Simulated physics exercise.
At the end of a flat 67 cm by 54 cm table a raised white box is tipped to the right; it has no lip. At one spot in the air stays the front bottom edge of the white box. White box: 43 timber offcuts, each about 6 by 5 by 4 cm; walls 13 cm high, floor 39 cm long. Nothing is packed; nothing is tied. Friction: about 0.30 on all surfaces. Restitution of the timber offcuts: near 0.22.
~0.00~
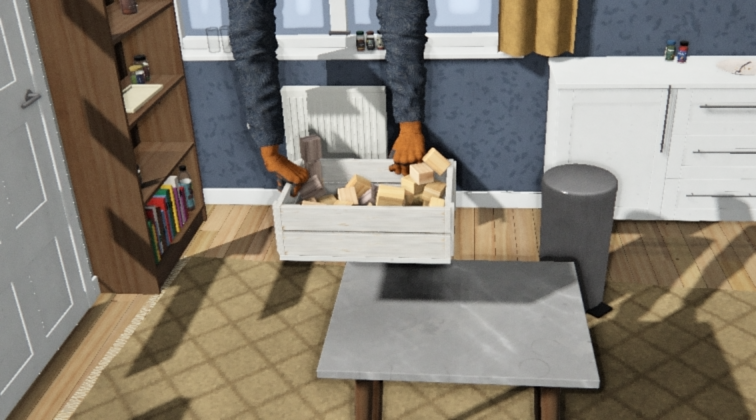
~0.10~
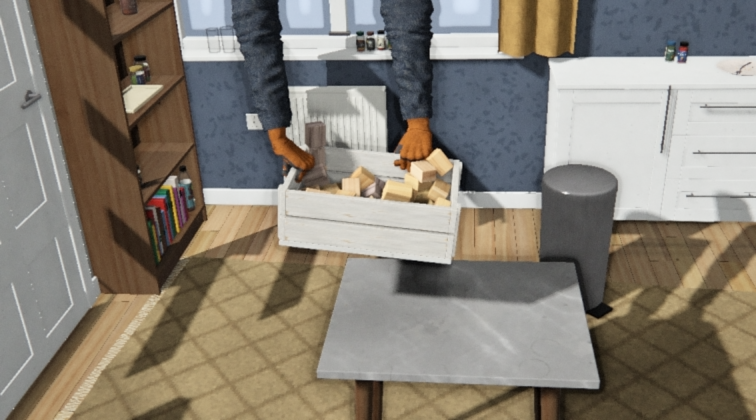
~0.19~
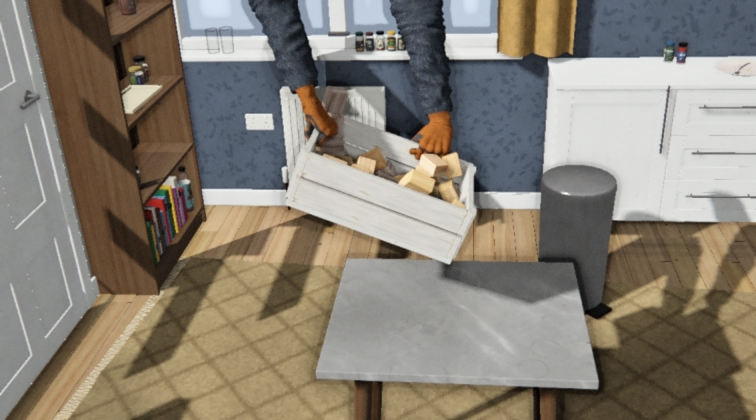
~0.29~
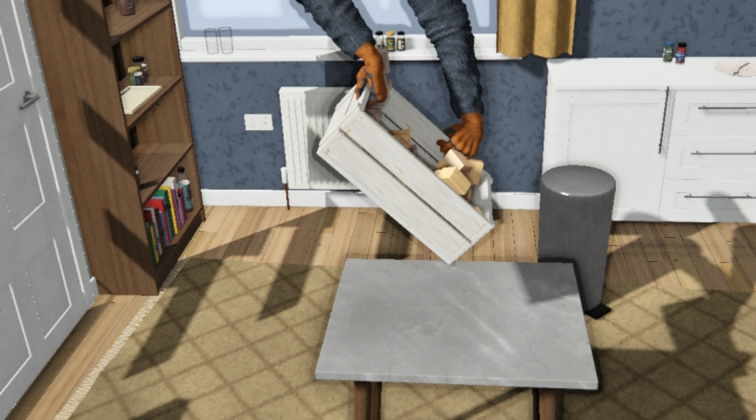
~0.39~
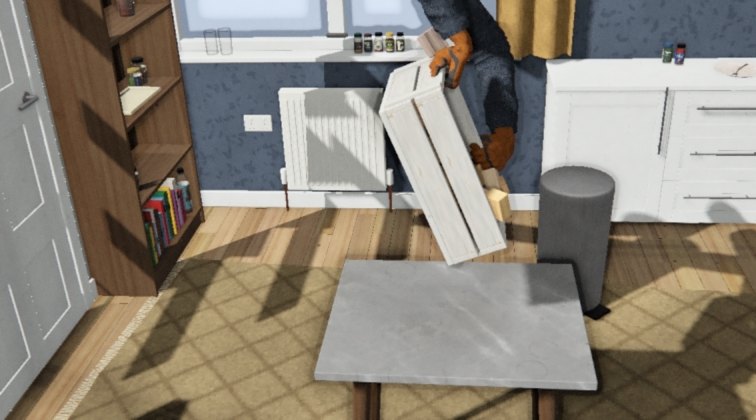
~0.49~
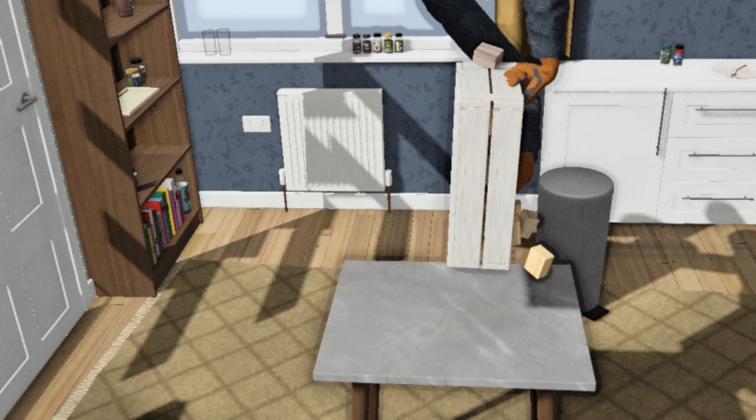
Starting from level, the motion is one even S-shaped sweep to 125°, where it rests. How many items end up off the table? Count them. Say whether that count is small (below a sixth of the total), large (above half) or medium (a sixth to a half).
Large.
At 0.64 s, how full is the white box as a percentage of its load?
Roughly 30 per cent is still inside.
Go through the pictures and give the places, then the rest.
In the first frame (places track the rim corner closest to us here), white box (445, 208); tipped 0°; all still inside.
The second frame shows white box (452, 208); tipped 6°.
The third frame shows white box (468, 211); tipped 22°.
The fourth frame shows white box (489, 222); tipped 44°; 1 out, the lowest offcut at (378, 62).
The fifth frame shows white box (505, 241); tipped 68°; 1 out, the lowest offcut at (433, 42).
The sixth frame shows white box (509, 264); tipped 92°; 3 out, the lowest offcut at (539, 262).
After 0.64 s, tilt 120°; 12 still in the white box, 6 on the table top and 25 in the air.
After 0.83 s, tilt 125°; 20 on the table top, 20 over the right end of the table and 3 in the air.
After 1.10 s, tilt 125°; 17 on the table top and 26 over the right end of the table.
When it is over (at 1.44 s), 14 on the table top and 29 over the right end of the table. Asked share, 29 of 43, 67 per cent.
